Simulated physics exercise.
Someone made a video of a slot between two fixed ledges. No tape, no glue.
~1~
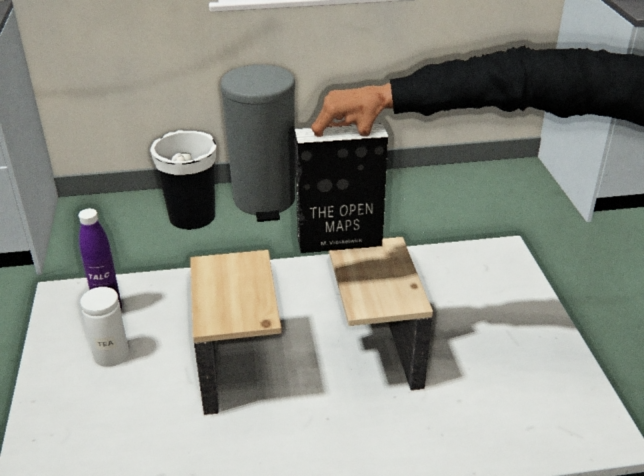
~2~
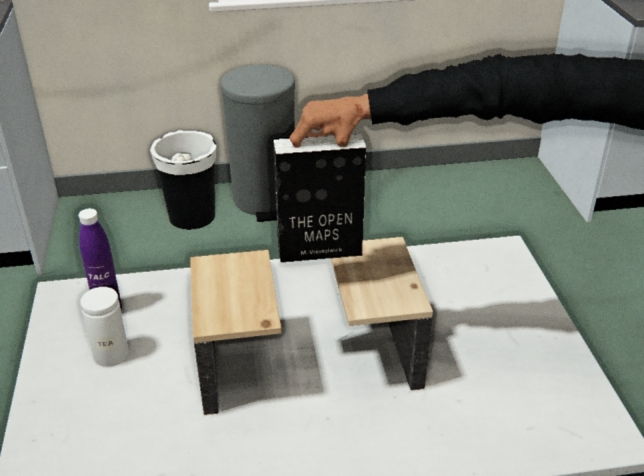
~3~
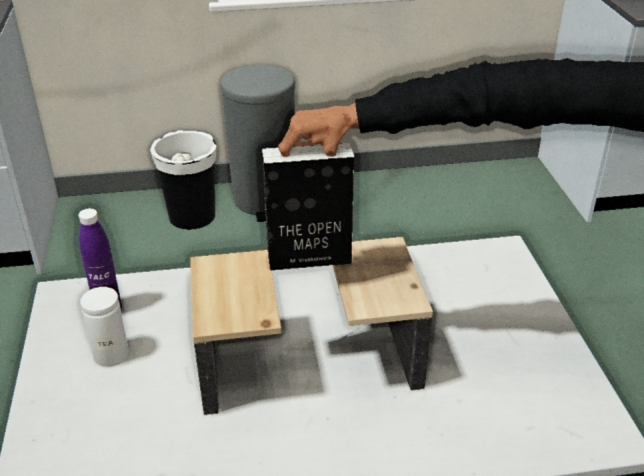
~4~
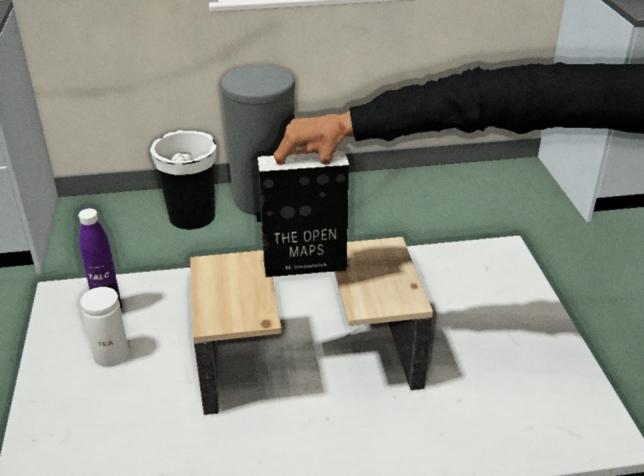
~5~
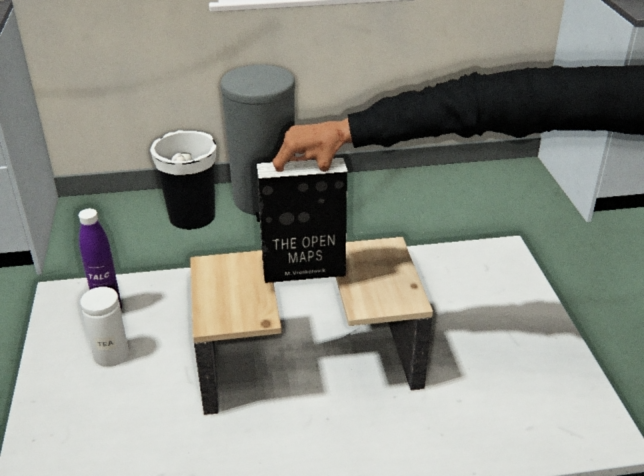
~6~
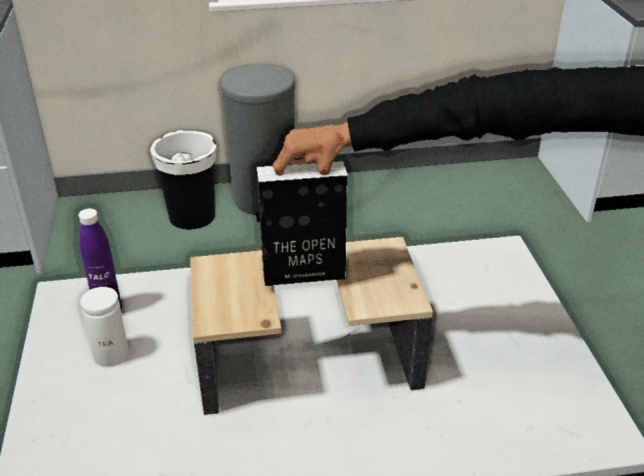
A black book, gripped from above by a hand, moved left and slightly down toward the gap between two small wooden-topped stands on a white table, while a purple bottle stayed still.
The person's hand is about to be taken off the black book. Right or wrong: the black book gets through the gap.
Wrong.
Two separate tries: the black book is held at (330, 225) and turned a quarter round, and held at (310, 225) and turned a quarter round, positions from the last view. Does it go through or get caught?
The first time it does not get through, and the second time it makes it through.
Then, 0.20 s past the last view, black book displaced a little near (303, 234).
Then, 0.70 s past the last view, black book resting near (303, 234).
Finally, all 3 still in place. Final places as the last picture's camera would see them, black book near (303, 234). The book is caught.
